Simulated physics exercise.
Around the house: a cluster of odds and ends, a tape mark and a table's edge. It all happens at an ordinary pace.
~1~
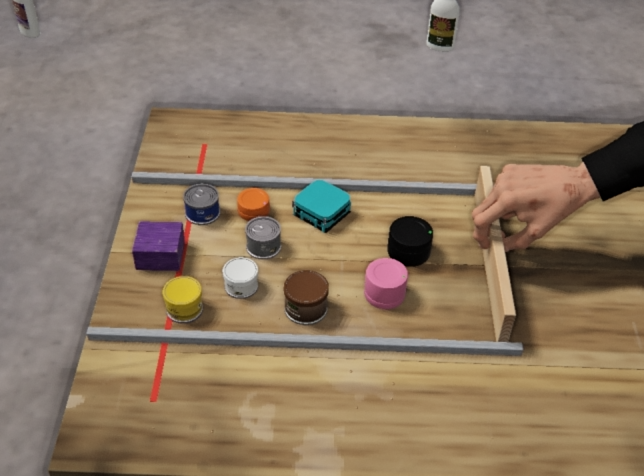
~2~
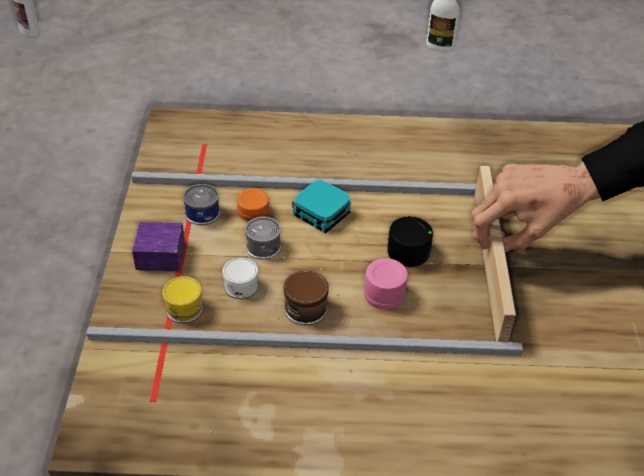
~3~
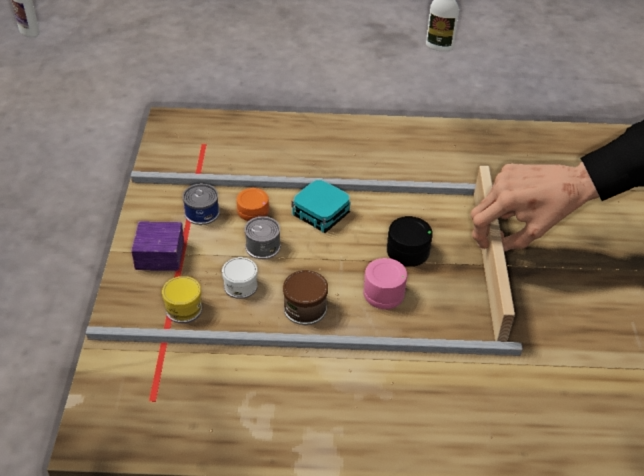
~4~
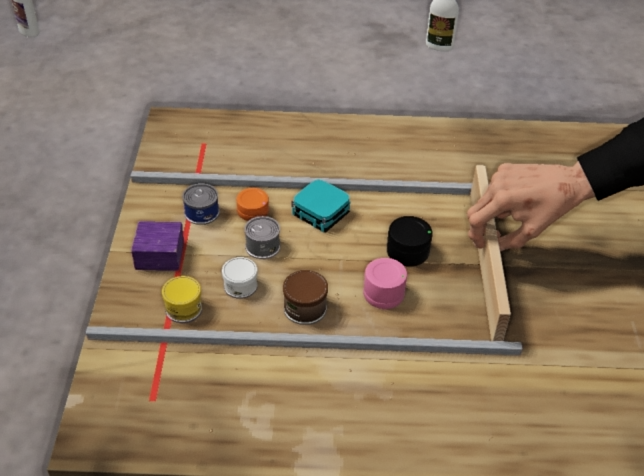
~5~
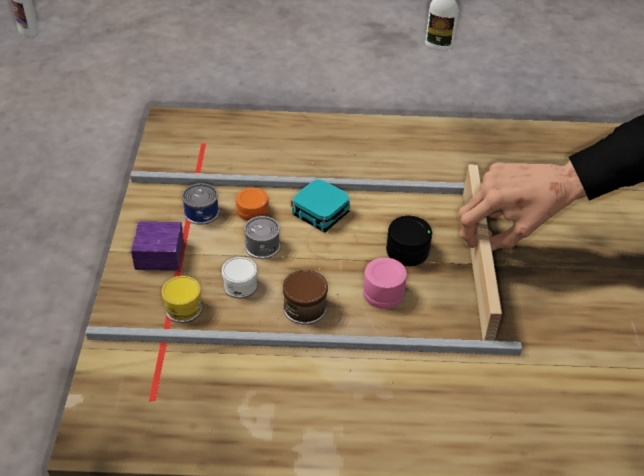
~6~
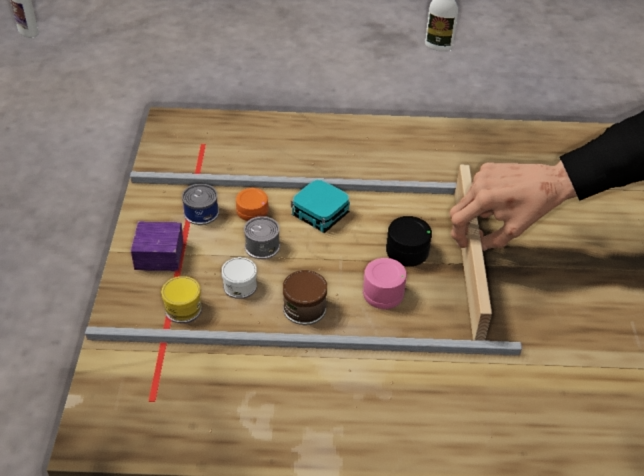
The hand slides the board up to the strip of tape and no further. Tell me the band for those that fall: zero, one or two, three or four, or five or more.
As it turns out, the number that fall off is one or two.
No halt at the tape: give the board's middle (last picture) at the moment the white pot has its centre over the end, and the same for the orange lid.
About (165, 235), and (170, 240) for the other.
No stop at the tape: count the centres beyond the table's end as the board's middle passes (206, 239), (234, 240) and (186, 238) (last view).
In that order 0, 0 and 1.
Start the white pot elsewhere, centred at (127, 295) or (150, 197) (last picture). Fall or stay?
Place by place, it tumbles off; is lost.
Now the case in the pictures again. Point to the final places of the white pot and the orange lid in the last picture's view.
The white pot at (118, 272), the orange lid at (138, 188).
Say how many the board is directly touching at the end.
That makes 4.
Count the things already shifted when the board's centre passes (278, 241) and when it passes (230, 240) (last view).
8 and 10.
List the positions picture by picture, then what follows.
In the first frame, purple block (159, 246); blue tin (202, 204); yellow tin (184, 300); board (493, 250); tape (183, 254).
In the second frame, blue tin (202, 205); brown pot (306, 298).
In the third frame, yellow tin (183, 300); white pot (240, 278).
In the fourth frame, purple block (158, 246); pink lid (385, 284).
In the fifth frame, blue tin (201, 204); orange lid (252, 204).
In the sixth frame, purple block (158, 246); blue tin (201, 204); yellow tin (182, 300); board (471, 248); tape (181, 254).
A little later, none off yet; purple block at rest near (158, 246); blue tin at rest near (201, 204); yellow tin at rest near (182, 300).
Next, none off yet; purple block shifted a little near (135, 247); blue tin shifted about its own width near (172, 209); yellow tin shifted a little near (162, 299).
When it is over, the number that fall off is one or two; down, purple block.
